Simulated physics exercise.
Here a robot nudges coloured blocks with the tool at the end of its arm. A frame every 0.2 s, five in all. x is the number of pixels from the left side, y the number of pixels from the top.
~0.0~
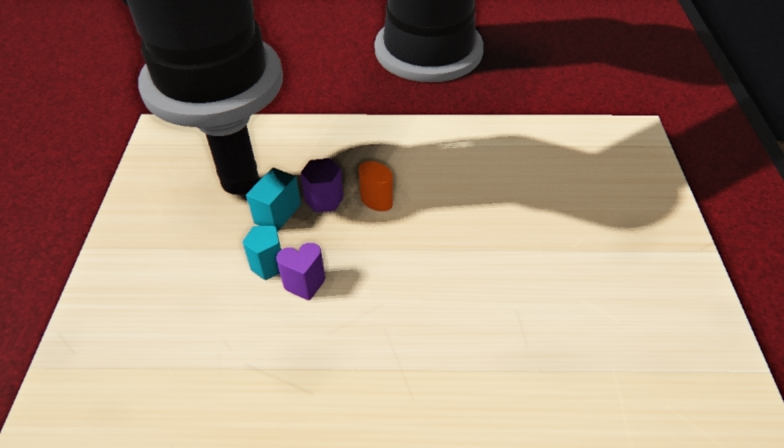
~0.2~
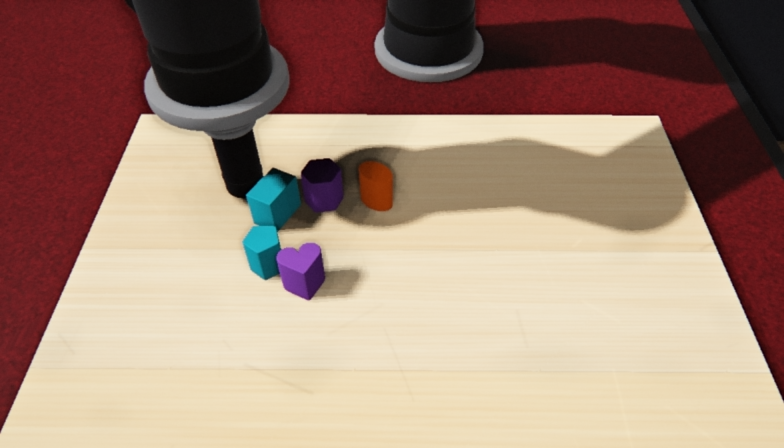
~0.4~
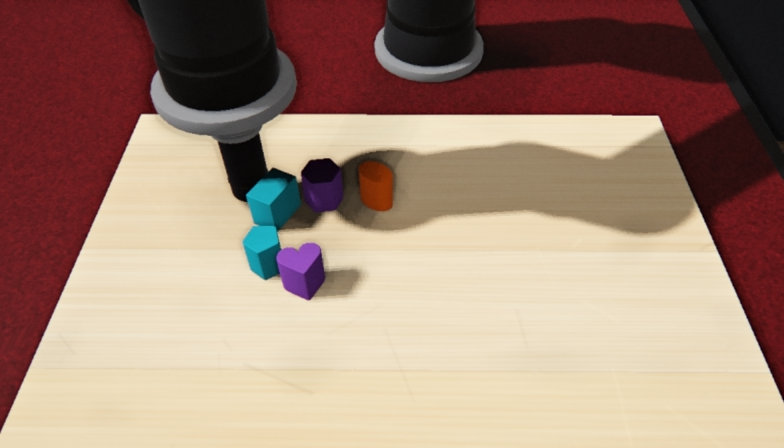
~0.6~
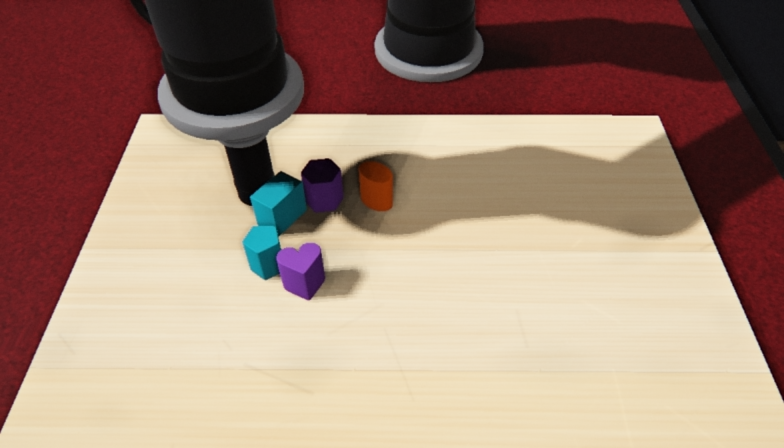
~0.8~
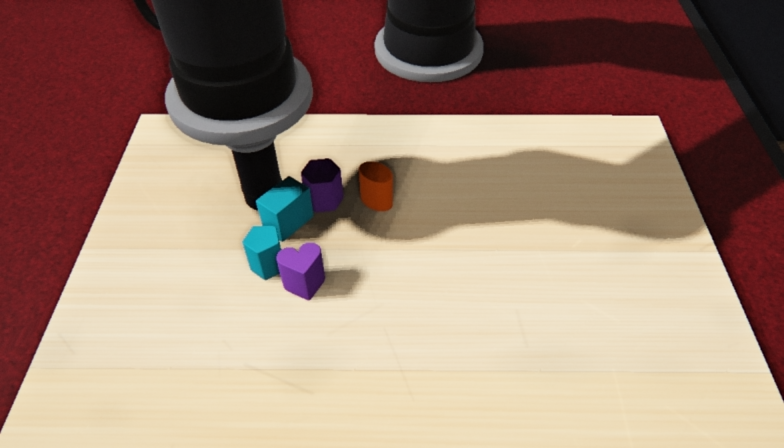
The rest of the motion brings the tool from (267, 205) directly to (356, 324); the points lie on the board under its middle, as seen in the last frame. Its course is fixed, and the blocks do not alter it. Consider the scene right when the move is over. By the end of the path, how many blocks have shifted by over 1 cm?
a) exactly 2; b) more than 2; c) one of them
a (exactly 2)
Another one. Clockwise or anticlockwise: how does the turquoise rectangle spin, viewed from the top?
Turns anticlockwise.
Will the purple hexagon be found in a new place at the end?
That would be a no.
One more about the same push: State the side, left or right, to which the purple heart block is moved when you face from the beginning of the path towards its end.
It's set to shift right.
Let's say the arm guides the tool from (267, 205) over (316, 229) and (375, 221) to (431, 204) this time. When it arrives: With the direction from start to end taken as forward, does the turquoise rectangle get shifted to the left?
No, it doesn't check out.
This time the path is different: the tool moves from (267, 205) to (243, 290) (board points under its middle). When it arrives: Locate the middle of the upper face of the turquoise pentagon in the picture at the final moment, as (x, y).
So, by the moment the path ends, you'll find the top centre of the turquoise pentagon at (269, 278).
On the path given first. One third of the way, tool (292, 234); turquoise rectangle (319, 227); purple heart block (302, 260), turned 25° clockwise.
Two thirds of the way, tool (322, 273); turquoise pentagon (261, 243), turned 30° clockwise; turquoise rectangle (357, 243), turned 55° anticlockwise; purple heart block (303, 281), turned 35° clockwise.
At the end, tool (355, 317); turquoise pentagon (261, 243), turned 30° clockwise; turquoise rectangle (362, 244), turned 70° anticlockwise; purple heart block (303, 294), turned 75° clockwise; purple hexagon unmoved.
